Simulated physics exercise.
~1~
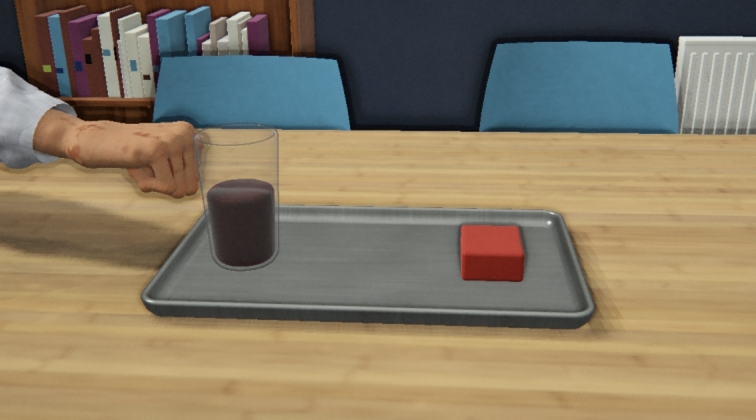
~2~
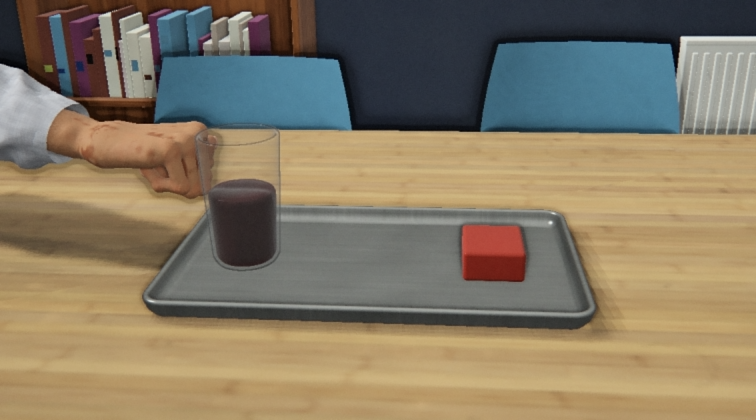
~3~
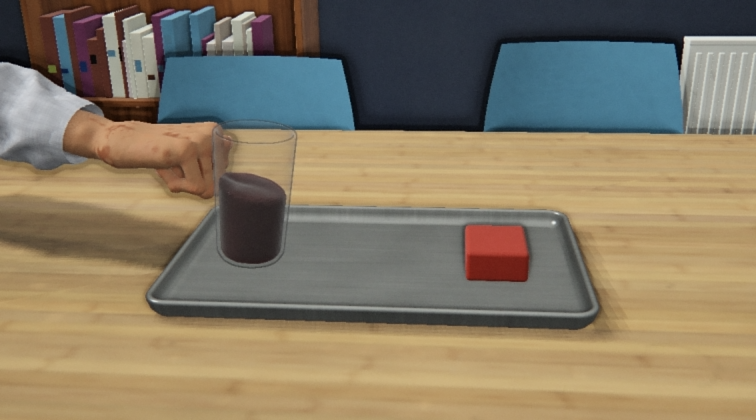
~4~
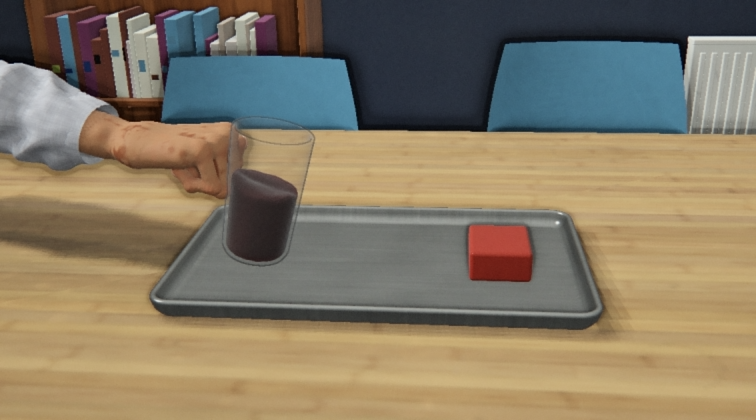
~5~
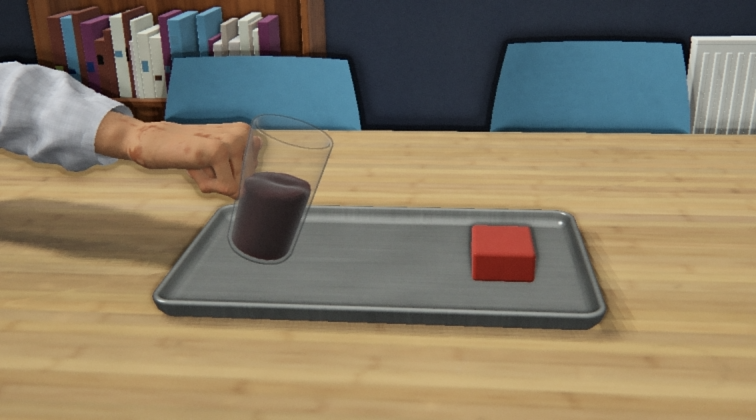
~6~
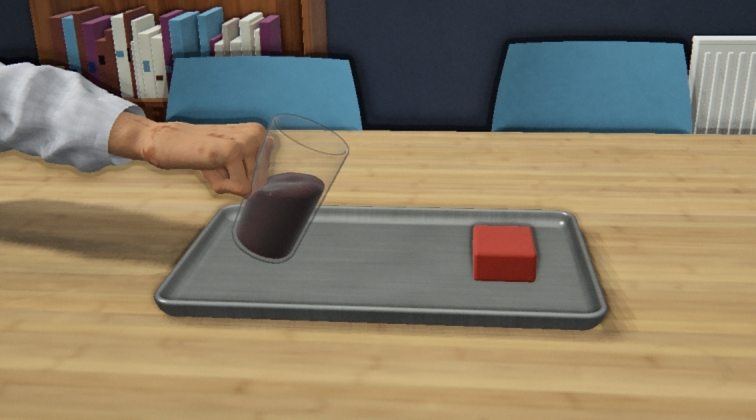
A hand pushes a tall glass of dark liquid, tilting it rightward on a tray.
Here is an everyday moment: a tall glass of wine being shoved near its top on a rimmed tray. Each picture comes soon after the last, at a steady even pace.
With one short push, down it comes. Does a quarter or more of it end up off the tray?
Less than a quarter spills off.
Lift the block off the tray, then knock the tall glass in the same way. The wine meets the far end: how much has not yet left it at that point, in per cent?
Around 55 percent.
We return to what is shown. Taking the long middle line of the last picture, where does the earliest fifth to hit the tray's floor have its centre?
Touchdown, mid-line: Approx. (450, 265).
A moment on, the tall glass is falling and 100 per cent is in the glass, 0 on the tray and 0 above or beyond its rim.
Next, the tall glass lies on its side and 91 per cent is in the glass, 2 on the tray and 7 above or beyond its rim.
Then the tall glass lies on its side and 49 per cent is in the glass, 34 on the tray and 17 above or beyond its rim.
Later the tall glass lies on its side and 26 per cent is in the glass, 56 on the tray and 18 above or beyond its rim.
At rest 84 per cent is held by tray and glass, 16 is off the tray.
